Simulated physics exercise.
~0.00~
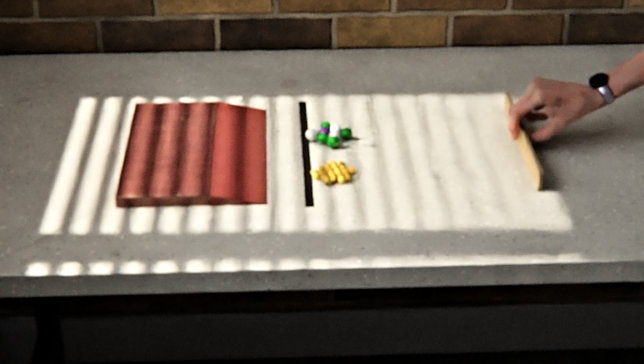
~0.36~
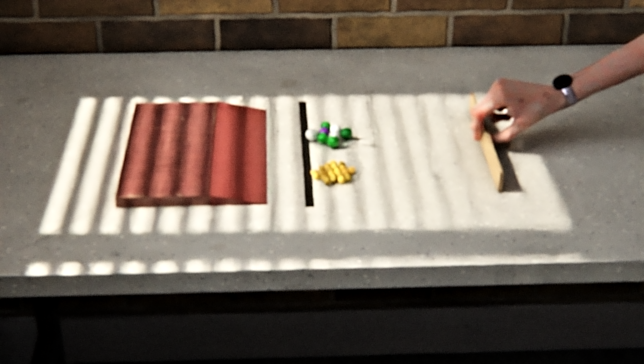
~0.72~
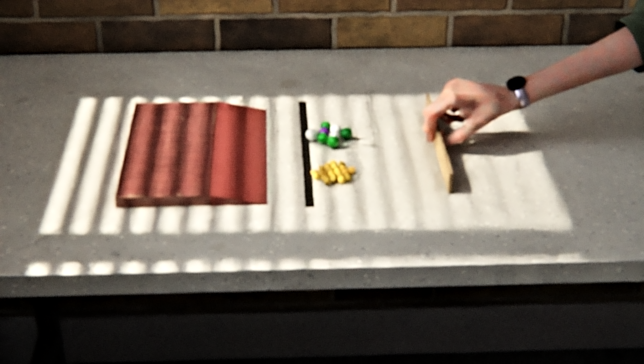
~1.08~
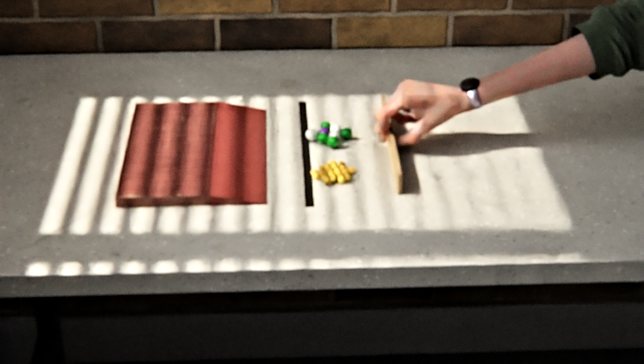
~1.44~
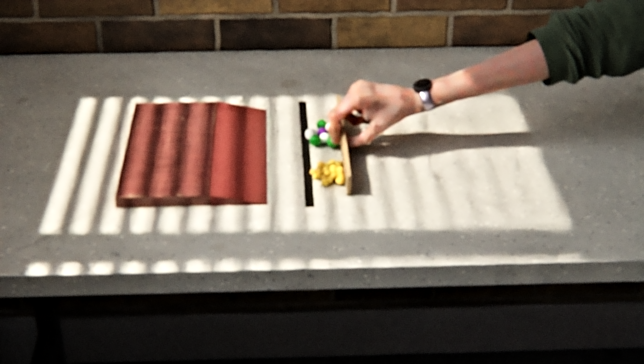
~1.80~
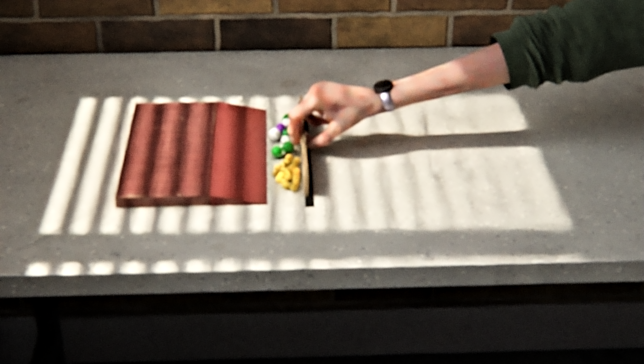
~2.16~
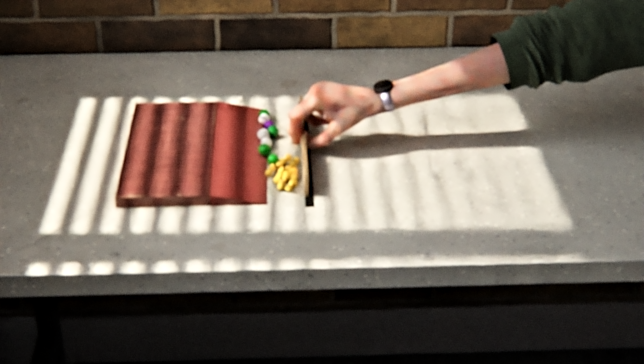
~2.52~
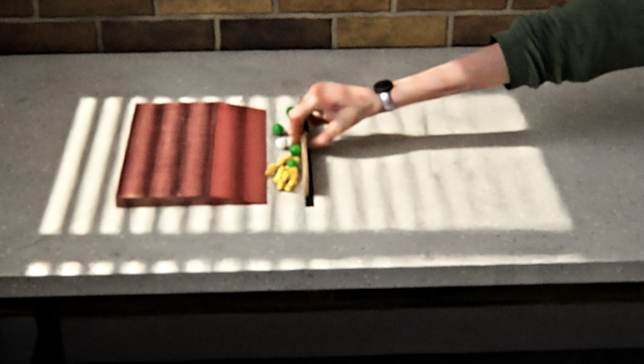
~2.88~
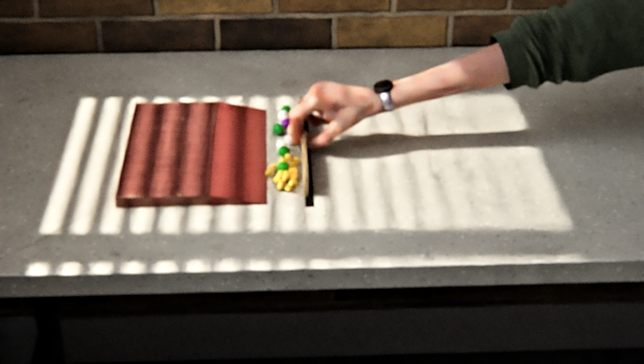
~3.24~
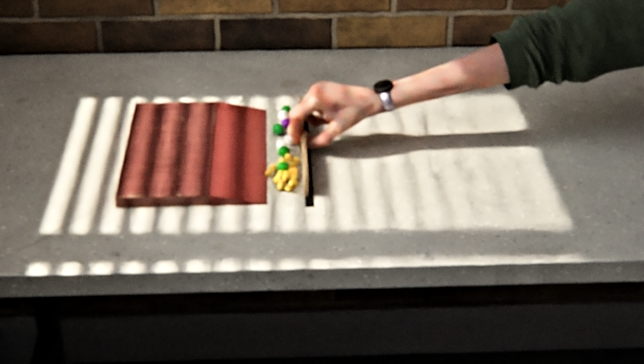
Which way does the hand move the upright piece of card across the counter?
The hand moves the piece of card to the left, toward the red slab.
